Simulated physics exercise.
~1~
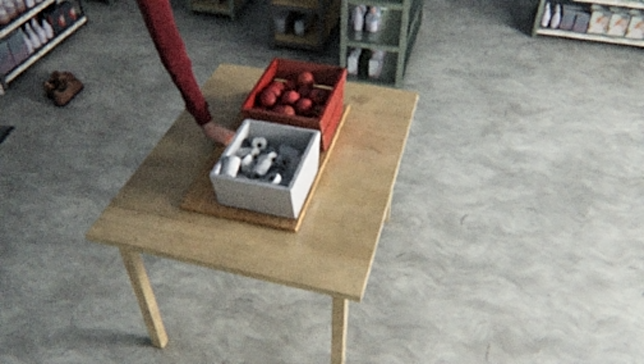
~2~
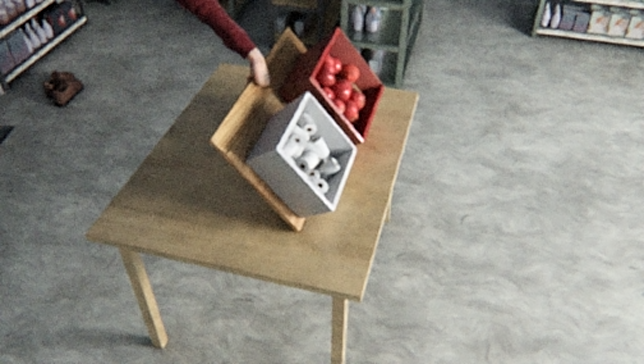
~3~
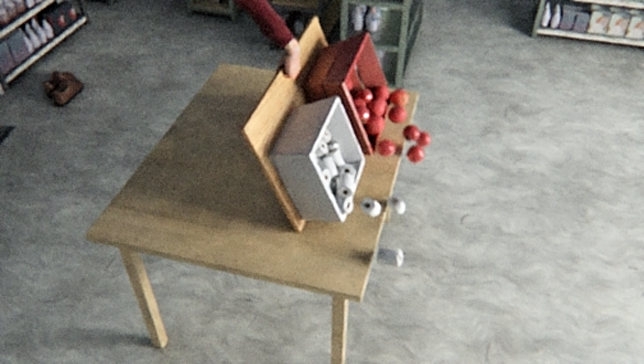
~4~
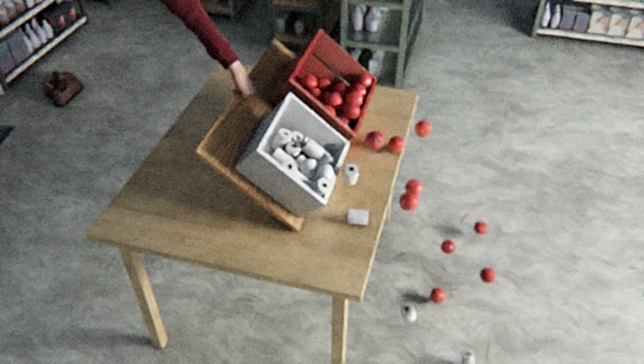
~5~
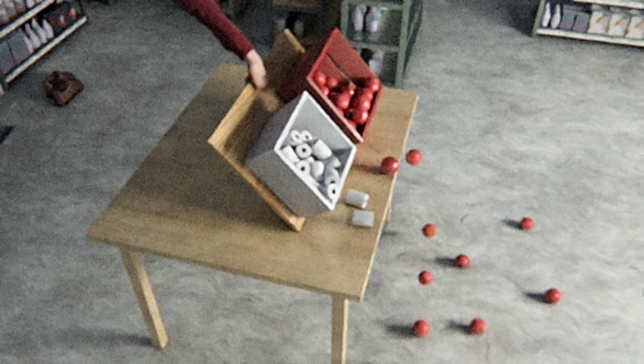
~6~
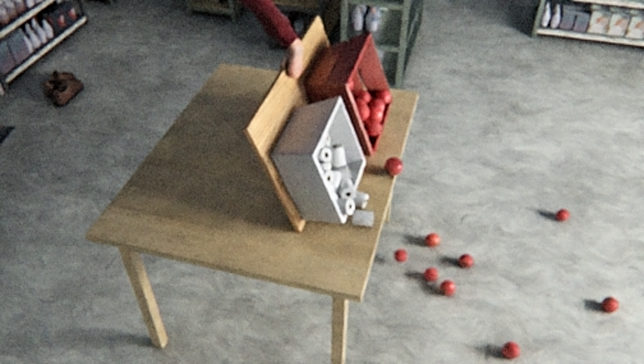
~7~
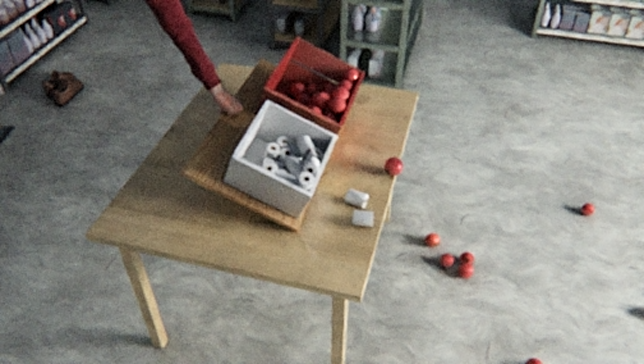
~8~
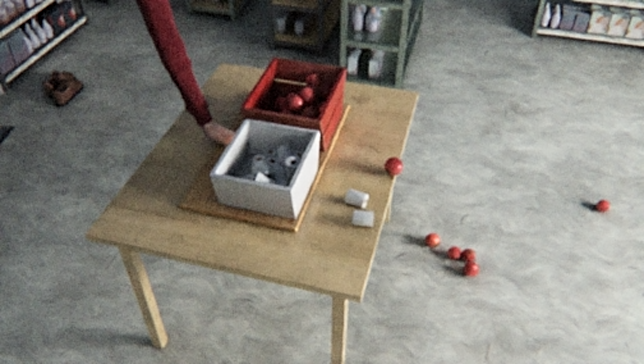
A red crate of tomatoes and a white crate of small white paper rolls sit on a plywood board on a wooden table, seen from above in a grey-floored room with stocked shelves. A red-sleeved arm reaches in and tilts the board steeply to the right. Tomatoes and a few rolls spill out, some dropping and scattering across the floor. The arm lowers the board partway, then raises it steeply again. Finally it lays the board flat, with most contents still inside, two rolls and a tomato on the table, and several tomatoes on the floor.
